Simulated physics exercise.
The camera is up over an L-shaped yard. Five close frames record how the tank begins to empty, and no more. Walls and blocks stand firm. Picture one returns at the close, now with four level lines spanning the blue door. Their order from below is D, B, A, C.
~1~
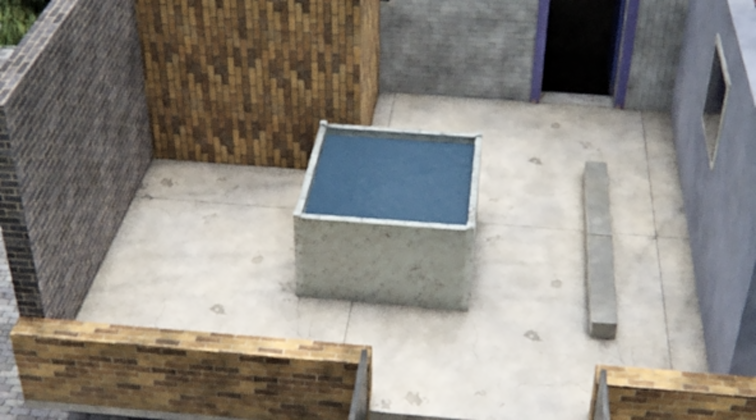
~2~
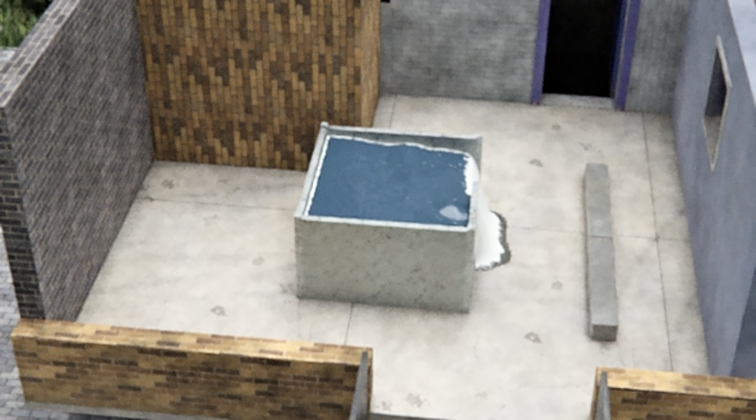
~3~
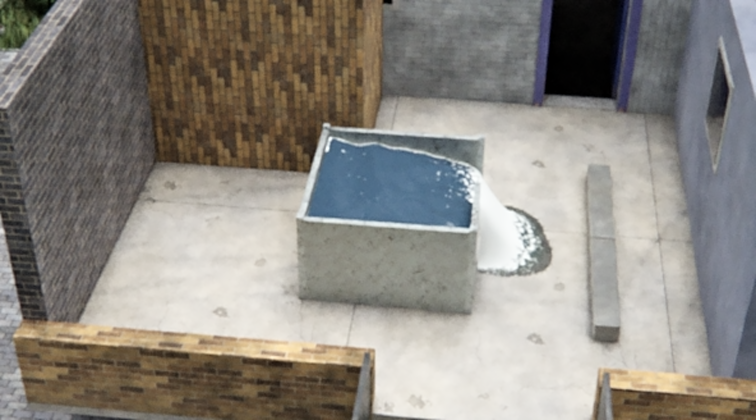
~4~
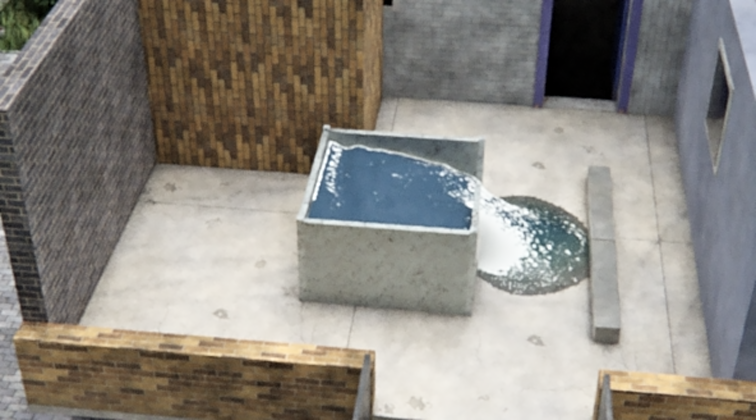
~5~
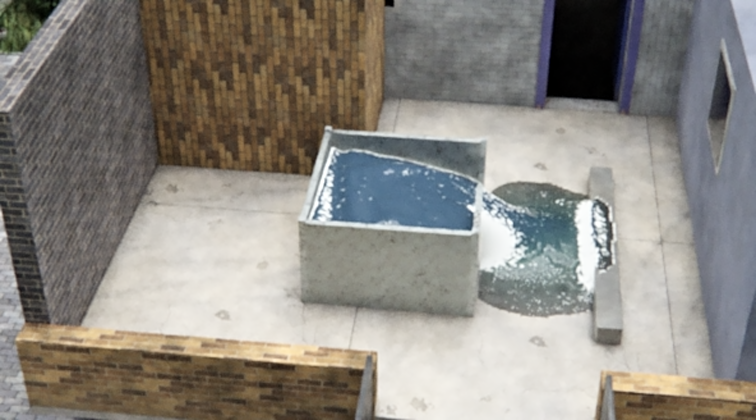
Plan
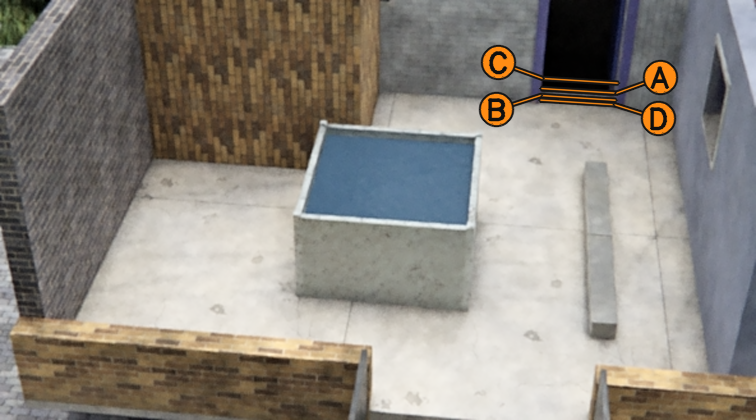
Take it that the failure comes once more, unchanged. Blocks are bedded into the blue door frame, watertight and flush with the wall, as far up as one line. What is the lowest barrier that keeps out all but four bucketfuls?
Use mark A.
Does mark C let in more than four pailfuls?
No, that is safe.
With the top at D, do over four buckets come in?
Yes.
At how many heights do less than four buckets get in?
Two.
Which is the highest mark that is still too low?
The answer is B.
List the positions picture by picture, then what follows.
Water in the tank at rest, its middle at (393, 180); foot of the blue doorway at (577, 105); open gate at (484, 350).
Water covers 1 % of the ground and shows as far out as (491, 263).
Water covers 3 % of the ground and shows as far out as (541, 261).
Water covers 6 % of the ground and shows as far out as (589, 262).
Water covers 10 % of the ground and shows as far out as (588, 200).
On the marked copy, A at (578, 90); B at (578, 97); C at (580, 80); D at (577, 102); from the bottom up D, B, A, C.
With A, a splash gets over, under a bucket.
With B, about 11 bucketfuls get in.
With C, nothing gets over.
With D, dozens of bucketfuls pour in.
